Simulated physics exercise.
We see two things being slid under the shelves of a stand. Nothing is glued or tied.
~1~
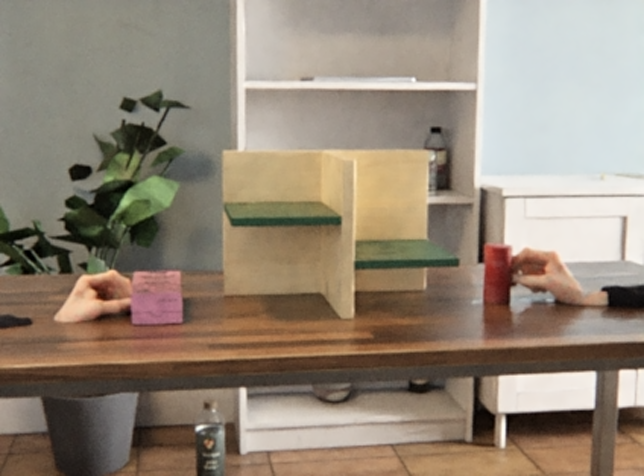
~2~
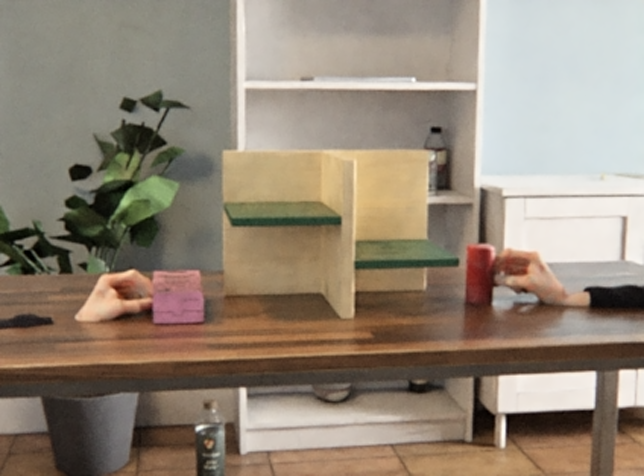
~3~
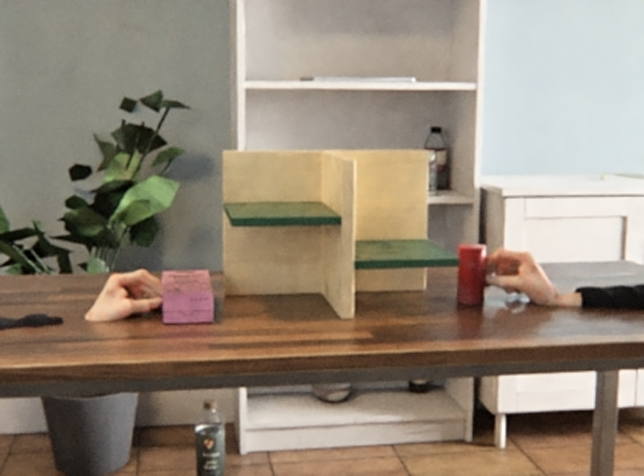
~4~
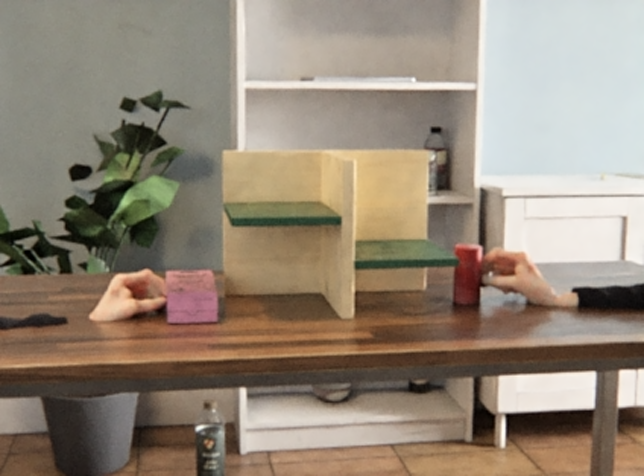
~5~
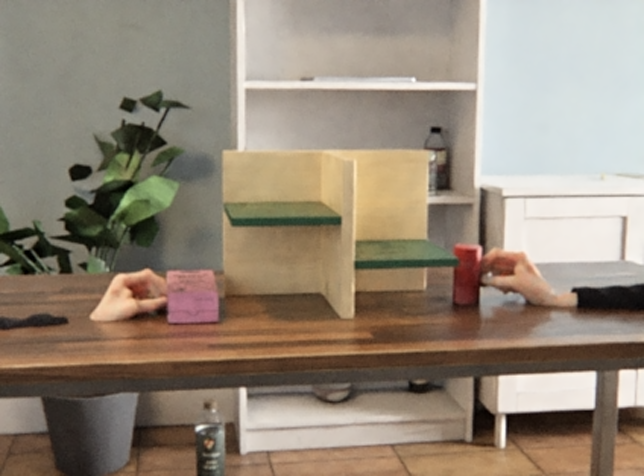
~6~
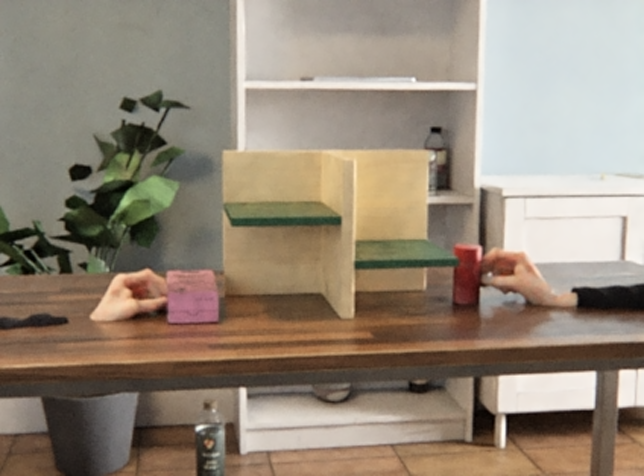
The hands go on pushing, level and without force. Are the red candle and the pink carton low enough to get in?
The red candle stops at the shelf, the pink carton goes under.
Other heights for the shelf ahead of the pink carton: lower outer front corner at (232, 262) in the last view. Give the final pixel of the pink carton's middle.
It ends around (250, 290).
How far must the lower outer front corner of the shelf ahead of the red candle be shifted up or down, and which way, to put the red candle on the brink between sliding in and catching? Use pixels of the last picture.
A shift of 12 pixels, going up.
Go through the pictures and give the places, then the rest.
Hands sliding the things forward; red candle (498, 273); pink carton (157, 296); shelf (337, 231), in the first picture.
Hands sliding the things forward; pink carton (178, 296); shelf (337, 231), in the second picture.
Hands sliding the things forward; red candle (471, 274); shelf (337, 231), in the third picture.
Hands sliding the things forward; pink carton (191, 295); shelf (337, 231), in the fourth picture.
Hands sliding the things forward; red candle (467, 274); shelf (337, 231), in the fifth picture.
Hands sliding the things forward; red candle (467, 274); pink carton (191, 295); shelf (337, 231), in the sixth picture.
Then, 0.38 s past the last view, red candle stopped at the opening near (455, 274); pink carton sliding up to the opening near (216, 295).
Finally, the red candle catches on the edge, near (455, 274); the pink carton slides in, near (255, 293).
